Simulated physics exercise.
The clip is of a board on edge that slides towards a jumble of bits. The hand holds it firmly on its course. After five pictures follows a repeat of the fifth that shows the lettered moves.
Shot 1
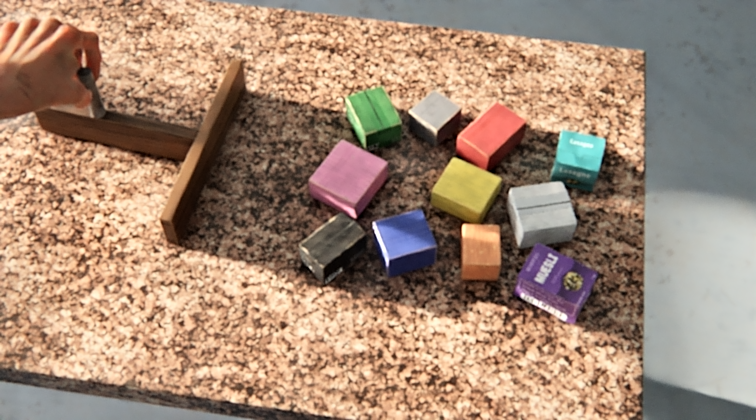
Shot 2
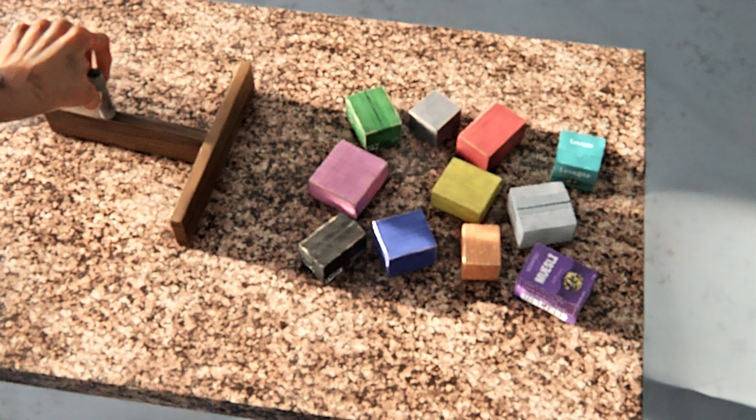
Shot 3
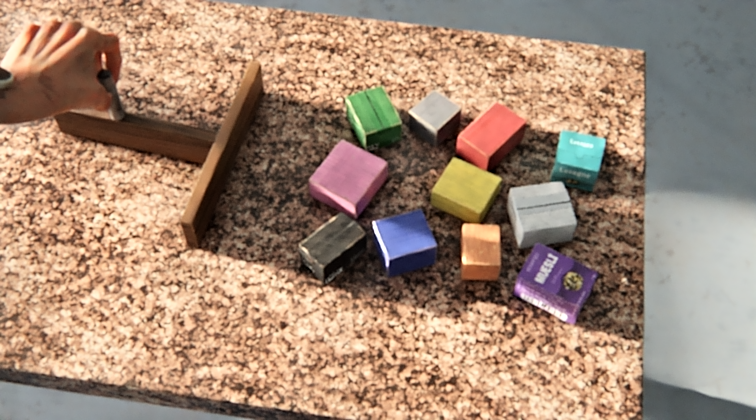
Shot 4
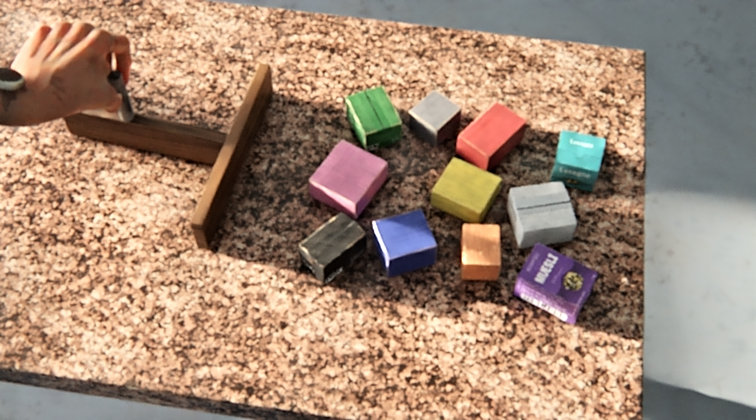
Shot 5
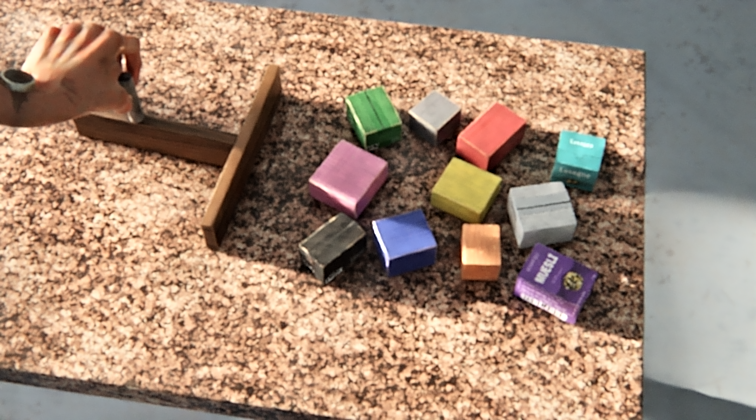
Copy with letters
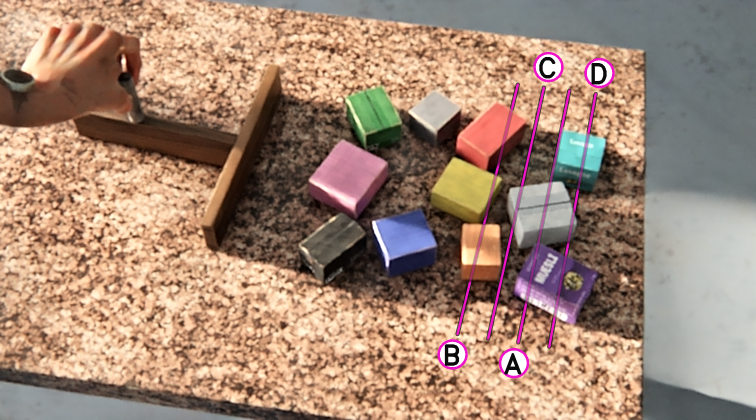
A hand at the upper left grips a T-shaped wooden board standing on edge and slides it slowly and steadily rightward across a speckled stone surface, seen from a high angle. To its right sit green, grey, red, teal, pink, yellow, black, blue and orange blocks, with a purple packet at the lower right. The board's gap to them narrows slightly, while they and the camera stay still.
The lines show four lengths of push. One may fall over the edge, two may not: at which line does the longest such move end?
B.
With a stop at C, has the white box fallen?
Yes.
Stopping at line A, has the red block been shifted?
Yes.
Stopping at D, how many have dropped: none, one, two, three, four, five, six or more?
By then, six or more.
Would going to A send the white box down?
By then, yes.
On the copy, A at (546, 206); B at (490, 199); C at (518, 203); D at (574, 210).
On B. First, board (330, 151); green box (385, 123); black box (338, 249).
Then, board (421, 163); purple packet (569, 287); white box (563, 225).
Finally, board (488, 171); turquoise box (643, 178); purple packet (637, 298); none fallen.
By contrast, A drops four; C drops three; D drops seven.
